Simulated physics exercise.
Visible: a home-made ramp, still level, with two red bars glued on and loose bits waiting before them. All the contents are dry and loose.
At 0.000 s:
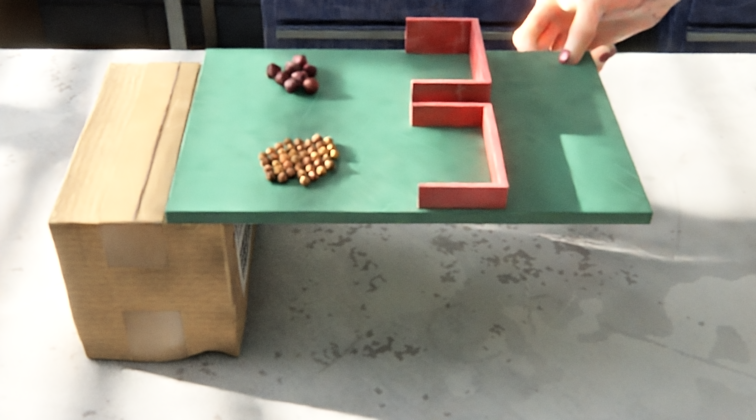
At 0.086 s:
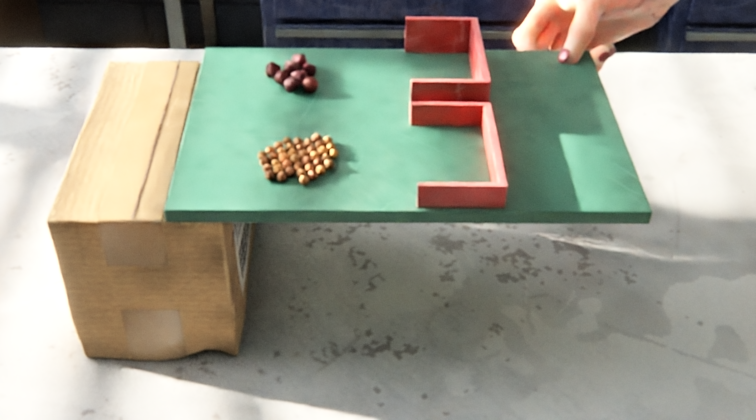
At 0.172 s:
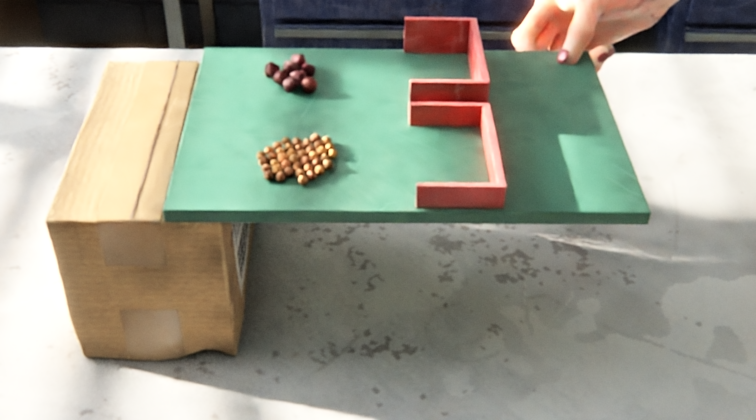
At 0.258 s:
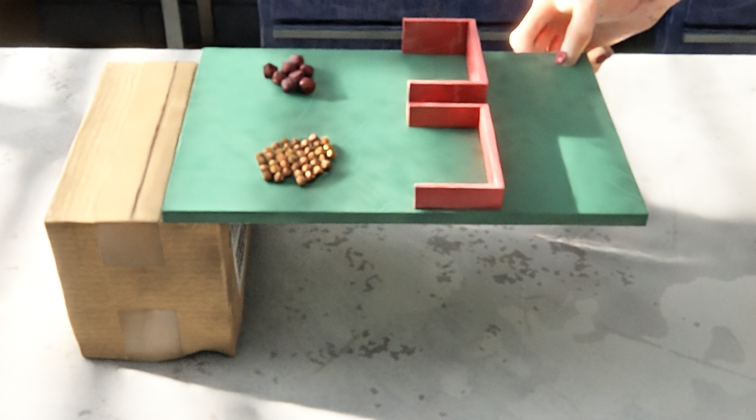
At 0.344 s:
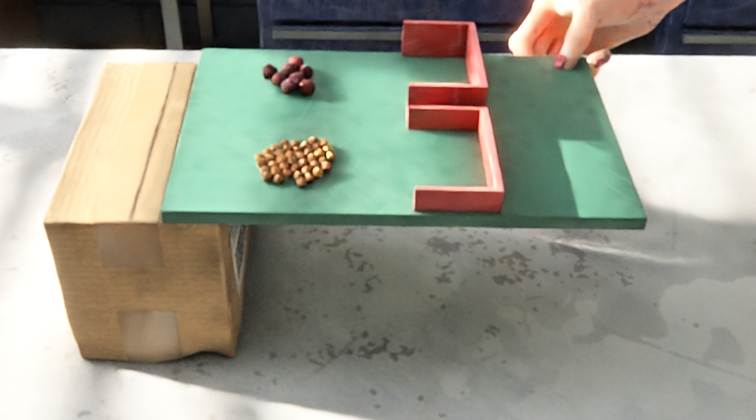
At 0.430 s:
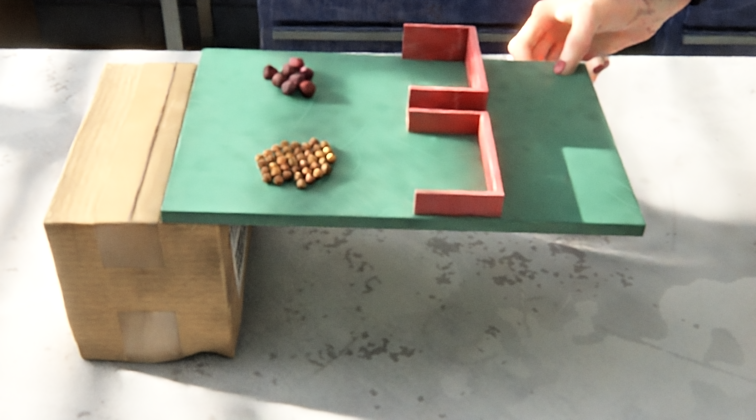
A green board resting on a cardboard box stayed level, then its right end dipped very slightly in someone's hand, while two small piles of round pieces and the red bars stayed put on it.
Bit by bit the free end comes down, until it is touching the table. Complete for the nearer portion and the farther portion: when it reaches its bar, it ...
When they reach their bars, the nearer portion halts; the farther portion halts.
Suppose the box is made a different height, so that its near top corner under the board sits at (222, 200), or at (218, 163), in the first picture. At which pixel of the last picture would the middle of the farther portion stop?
(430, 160) and (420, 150).
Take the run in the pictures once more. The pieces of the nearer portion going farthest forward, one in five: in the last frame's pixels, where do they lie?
Centre close to (449, 254) px.
Around 1.20 s, board sloping at 16°; nearer portion on its way down; farther portion on its way down.
Around 1.87 s, board sloping at 29°; nearer portion has reached its bar; farther portion has reached its bar.
Around 2.45 s, board resting at 30°; nearer portion has reached its bar; farther portion has reached its bar.
Finally (2.7 s), board resting at 30°; nearer portion gathered behind its bar; farther portion gathered behind its bar.
